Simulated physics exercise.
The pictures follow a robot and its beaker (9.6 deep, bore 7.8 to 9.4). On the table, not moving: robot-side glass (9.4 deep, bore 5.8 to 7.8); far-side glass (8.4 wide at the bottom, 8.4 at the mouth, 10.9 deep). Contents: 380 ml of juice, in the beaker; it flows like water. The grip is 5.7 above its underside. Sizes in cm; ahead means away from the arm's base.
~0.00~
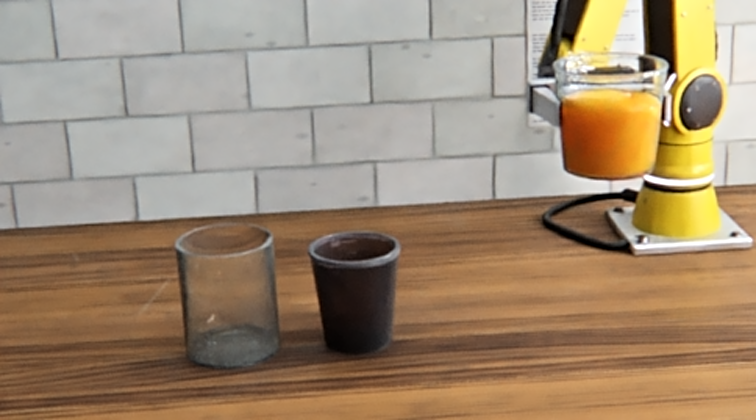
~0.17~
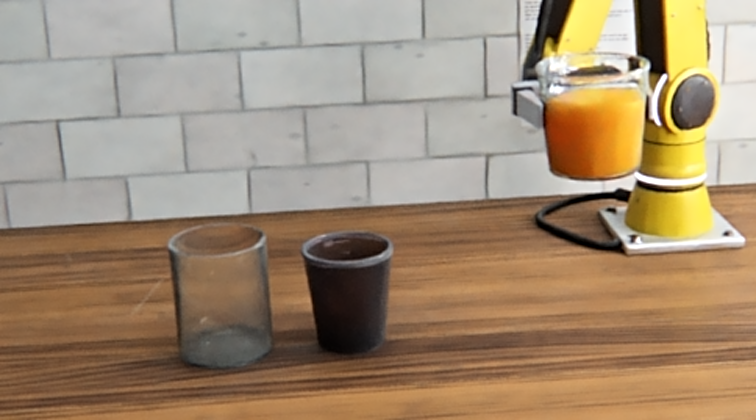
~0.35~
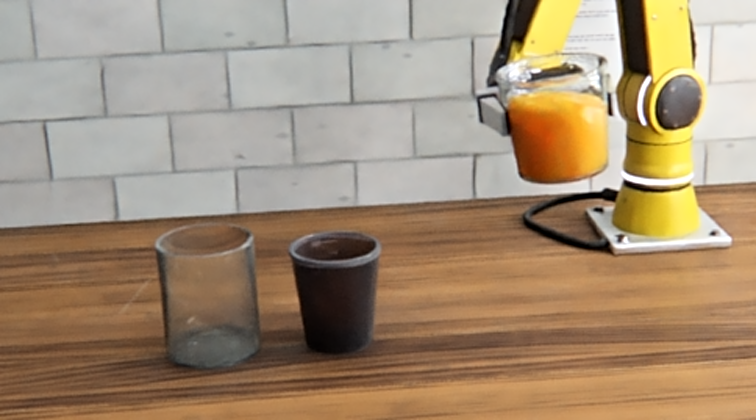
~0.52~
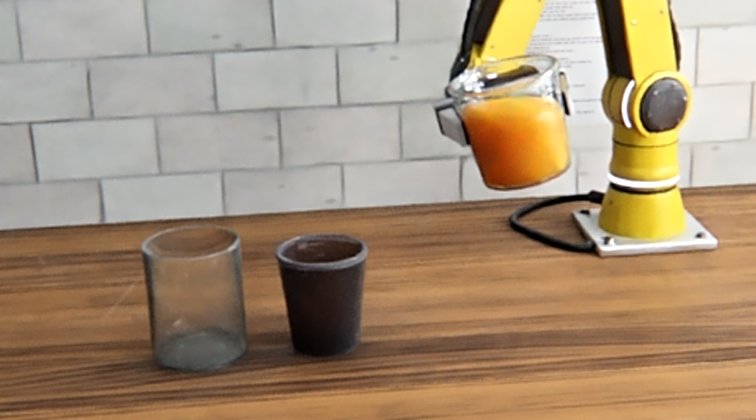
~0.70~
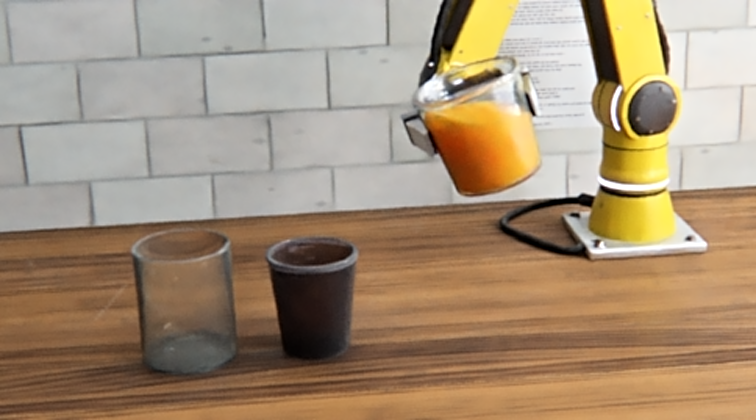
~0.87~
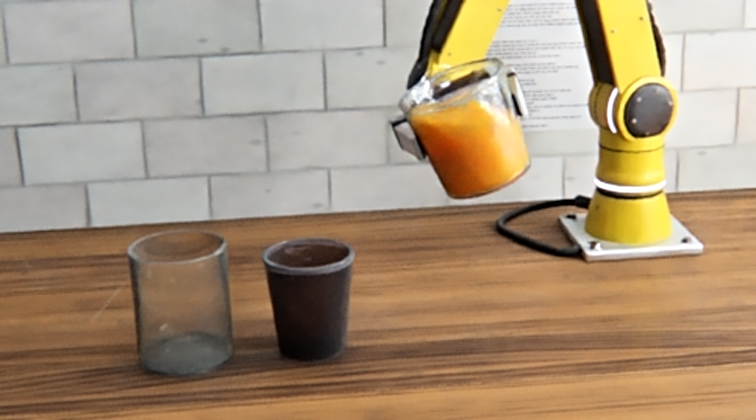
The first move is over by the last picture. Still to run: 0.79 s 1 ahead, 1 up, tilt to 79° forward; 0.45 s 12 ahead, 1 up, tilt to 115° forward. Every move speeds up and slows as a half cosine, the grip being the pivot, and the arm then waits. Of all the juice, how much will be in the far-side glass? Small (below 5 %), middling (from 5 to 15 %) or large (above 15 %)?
A small share, below 5 %, ends in the far-side glass.
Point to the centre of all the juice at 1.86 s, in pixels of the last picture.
Near (353, 231).
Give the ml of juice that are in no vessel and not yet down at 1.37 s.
Some 25 ml.
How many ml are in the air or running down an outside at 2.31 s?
About 0 ml.
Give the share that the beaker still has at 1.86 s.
Some 35 per cent.
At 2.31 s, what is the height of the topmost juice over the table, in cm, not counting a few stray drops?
Up to some 7 cm.
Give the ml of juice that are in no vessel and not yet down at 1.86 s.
About 30 ml.
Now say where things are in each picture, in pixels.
The first picture shows beaker middle at (609, 118), level; upper third of the juice around (609, 103), from x 565 to 655, top at y 85; 385 ml in the beaker.
The second picture shows beaker middle at (593, 119), tilted 2° forward; upper third of the juice around (596, 103), from x 545 to 640, top at y 85.
The third picture shows beaker middle at (558, 121), tilted 7° forward; upper third of the juice around (555, 105), from x 505 to 605, top at y 85.
The fourth picture shows beaker middle at (516, 125), tilted 14° forward; upper third of the juice around (512, 110), from x 460 to 565, top at y 95.
The fifth picture shows beaker middle at (483, 130), tilted 19° forward; upper third of the juice around (477, 115), from x 425 to 535, top at y 95.
The sixth picture shows beaker middle at (470, 133), tilted 21° forward; upper third of the juice around (464, 118), from x 410 to 525, top at y 100; 385 ml in the beaker.
After 1.37 s, tilted 61° forward, liquid up to 24 above the table; 360 ml in the beaker, 25 ml in the air or running down outside.
After 1.86 s, tilted 94° forward, liquid up to 40 above the table; 185 ml in the robot-side glass, 135 ml in the beaker, 35 ml on the table or floor, 30 ml in the air or running down outside.
After 2.31 s, tilted 115° forward, liquid up to 7 above the table; 190 ml in the robot-side glass, 185 ml on the table or floor, 10 ml in the far-side glass.
After 3.11 s, tilted 115° forward, liquid up to 6 above the table; 190 ml in the robot-side glass, 185 ml on the table or floor, 10 ml in the far-side glass.
At rest, 190 ml in the robot-side glass, 185 ml on the table or floor, 10 ml in the far-side glass. That is 3 % in the far-side glass.
